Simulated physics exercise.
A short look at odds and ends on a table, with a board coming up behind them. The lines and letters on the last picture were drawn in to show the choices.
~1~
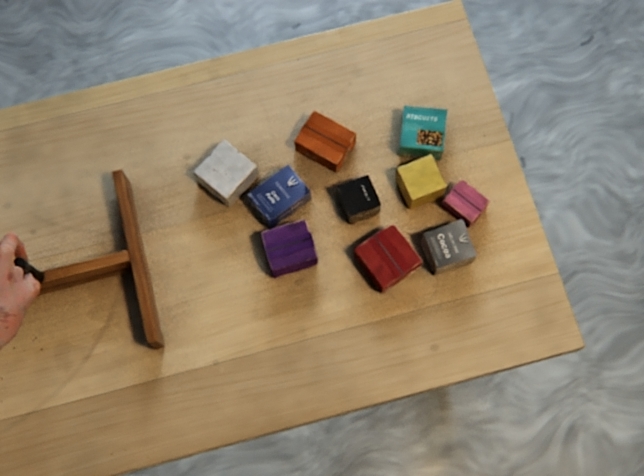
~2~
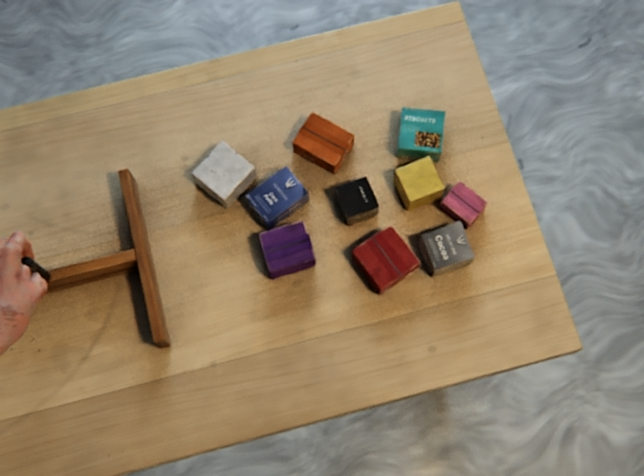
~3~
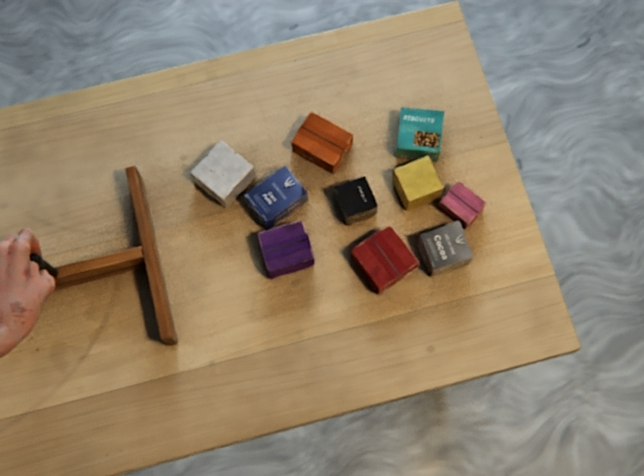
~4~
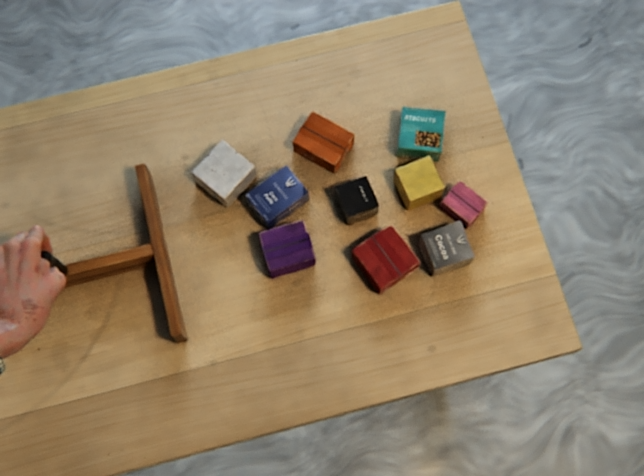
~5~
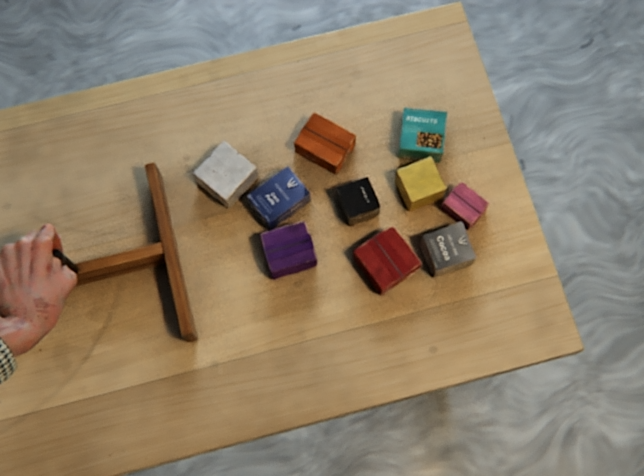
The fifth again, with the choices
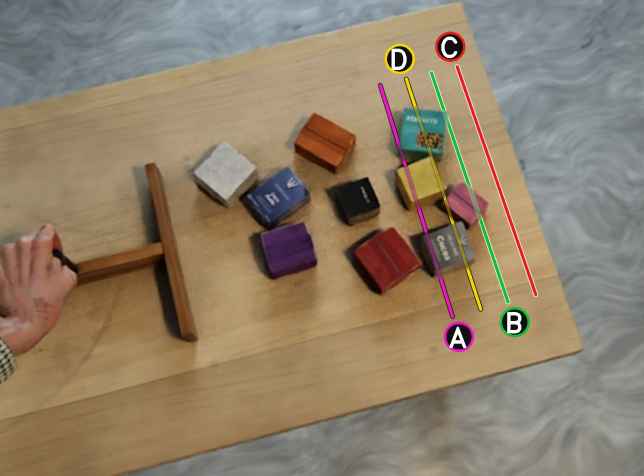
The clip opens on a wooden table with a loose group of small coloured boxes and blocks, while a hand at the left grips a T-shaped wooden board by its handle. The hand slides the board slowly rightward, slightly narrowing the gap to the boxes, which stay in place.
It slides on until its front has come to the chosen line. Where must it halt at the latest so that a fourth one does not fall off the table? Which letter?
The farthest such stop is D.
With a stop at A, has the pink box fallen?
By then, no.
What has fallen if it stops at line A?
The turquoise box goes over.
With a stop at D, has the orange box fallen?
No.
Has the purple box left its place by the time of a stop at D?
Yes.
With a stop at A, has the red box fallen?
No.
On the copy, A at (415, 196); B at (468, 183); C at (495, 176); D at (442, 189).
On D. First, board (267, 221); orange box (332, 142); white block (279, 157).
Then, board (366, 196); turquoise box (461, 124); yellow block (469, 170).
Finally, board (442, 177); yellow block over the edge; turquoise box over the edge; two fallen.
By contrast, A is within the limit but short; B drops six; C drops six.
